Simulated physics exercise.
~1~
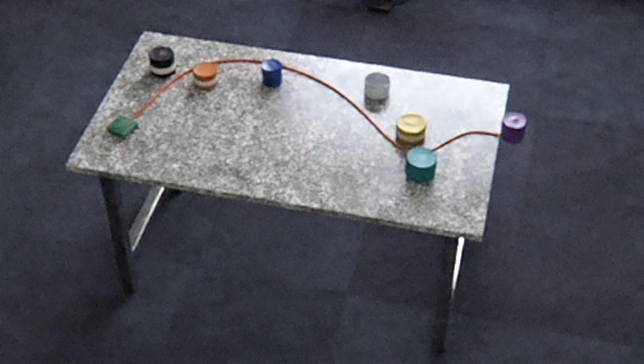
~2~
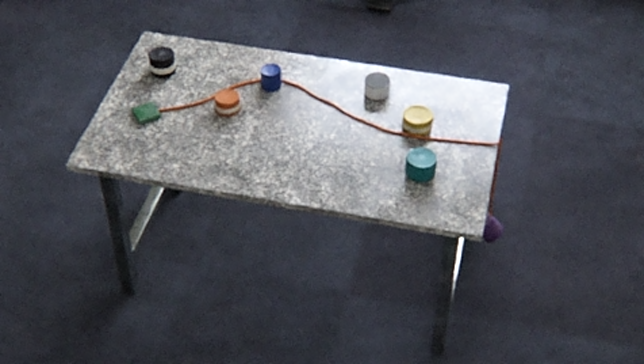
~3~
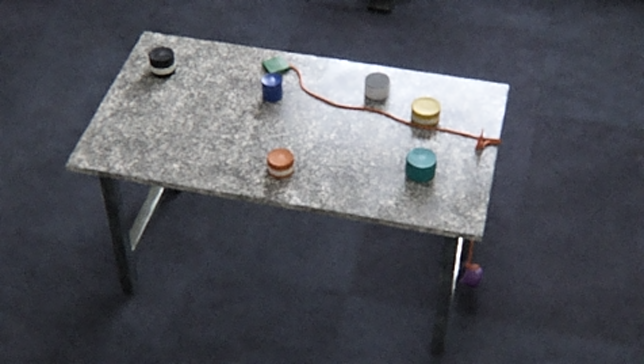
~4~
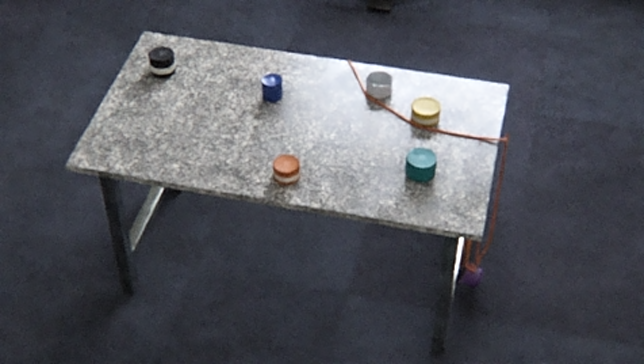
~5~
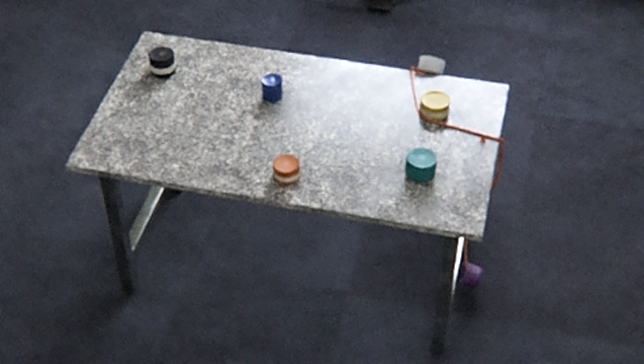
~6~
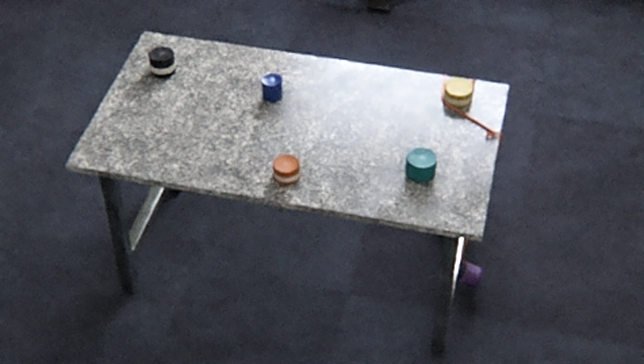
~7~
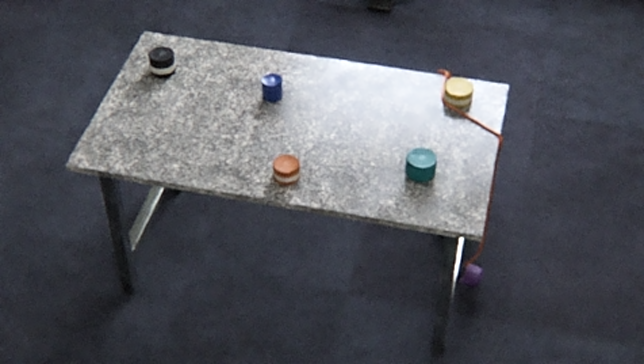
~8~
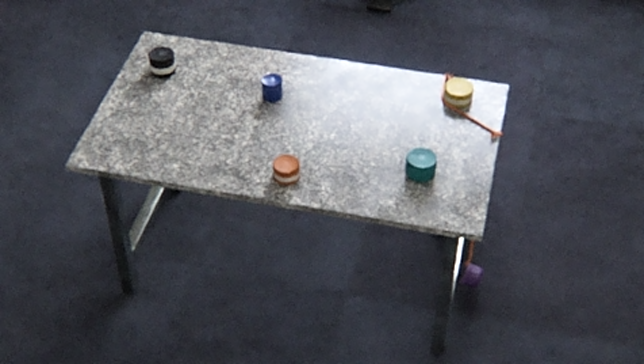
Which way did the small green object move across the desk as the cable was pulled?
The small green object moved to the right across the desk.
